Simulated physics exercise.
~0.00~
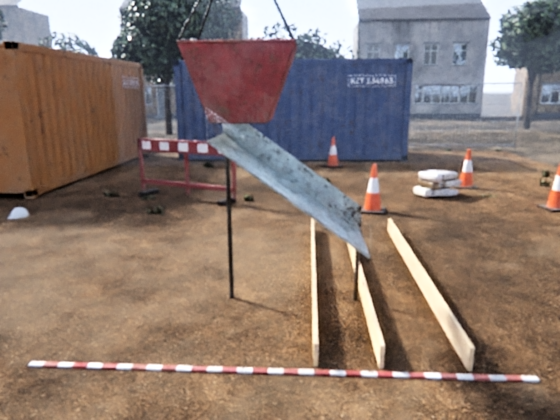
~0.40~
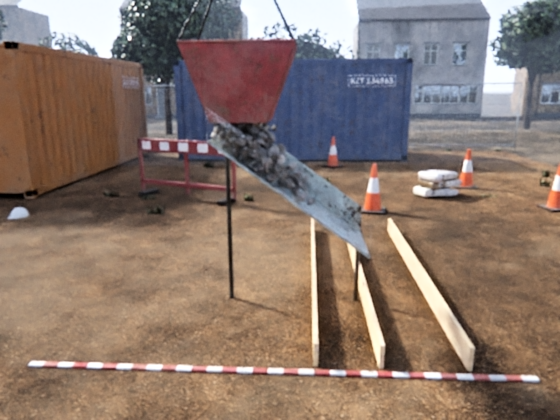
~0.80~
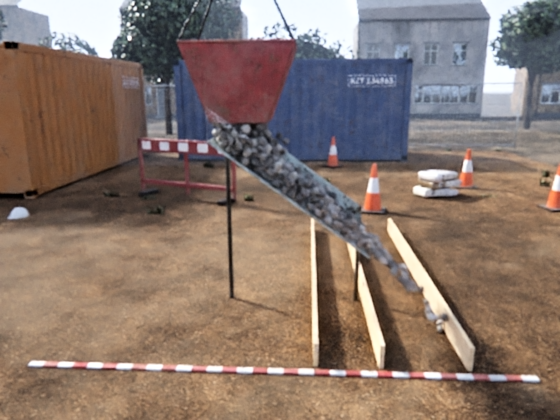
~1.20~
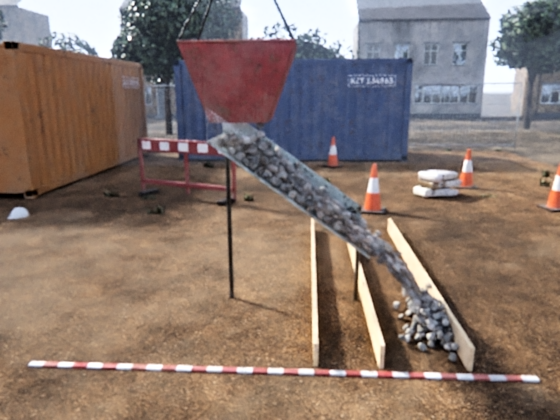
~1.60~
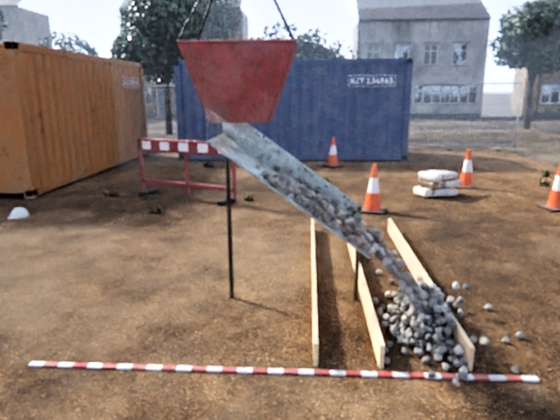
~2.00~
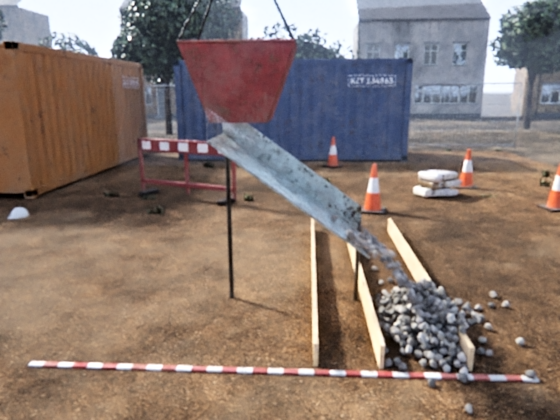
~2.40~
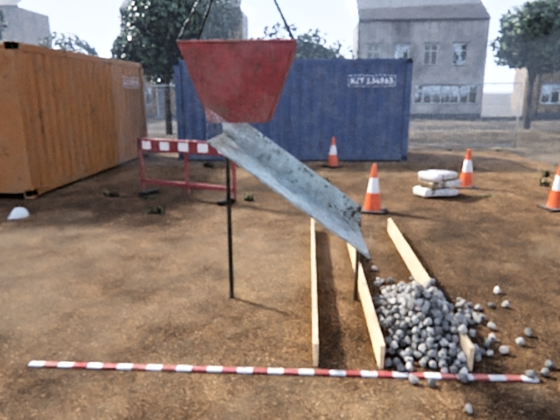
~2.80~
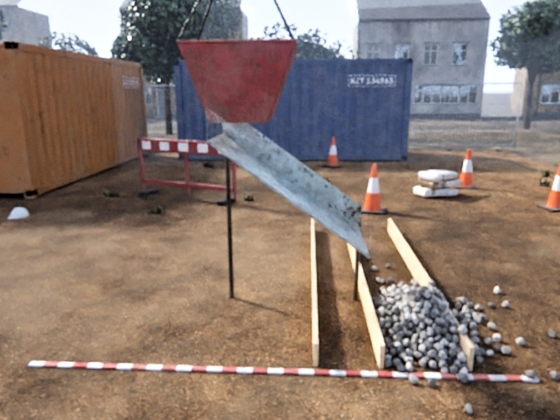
Grey stones drop from a red skip hanging above a sloping steel chute in a dirt yard, seen from a fixed, slightly raised viewpoint. An orange container stands at the left and a blue one behind, with traffic cones at the right, three wooden boards below and a red and white striped pole in front. The stones slide down the chute to the right and pour off its lower end. They heap up between the middle and right boards, some spilling over the right one. The chute empties, leaving most in the right bay and a few scattered beyond.
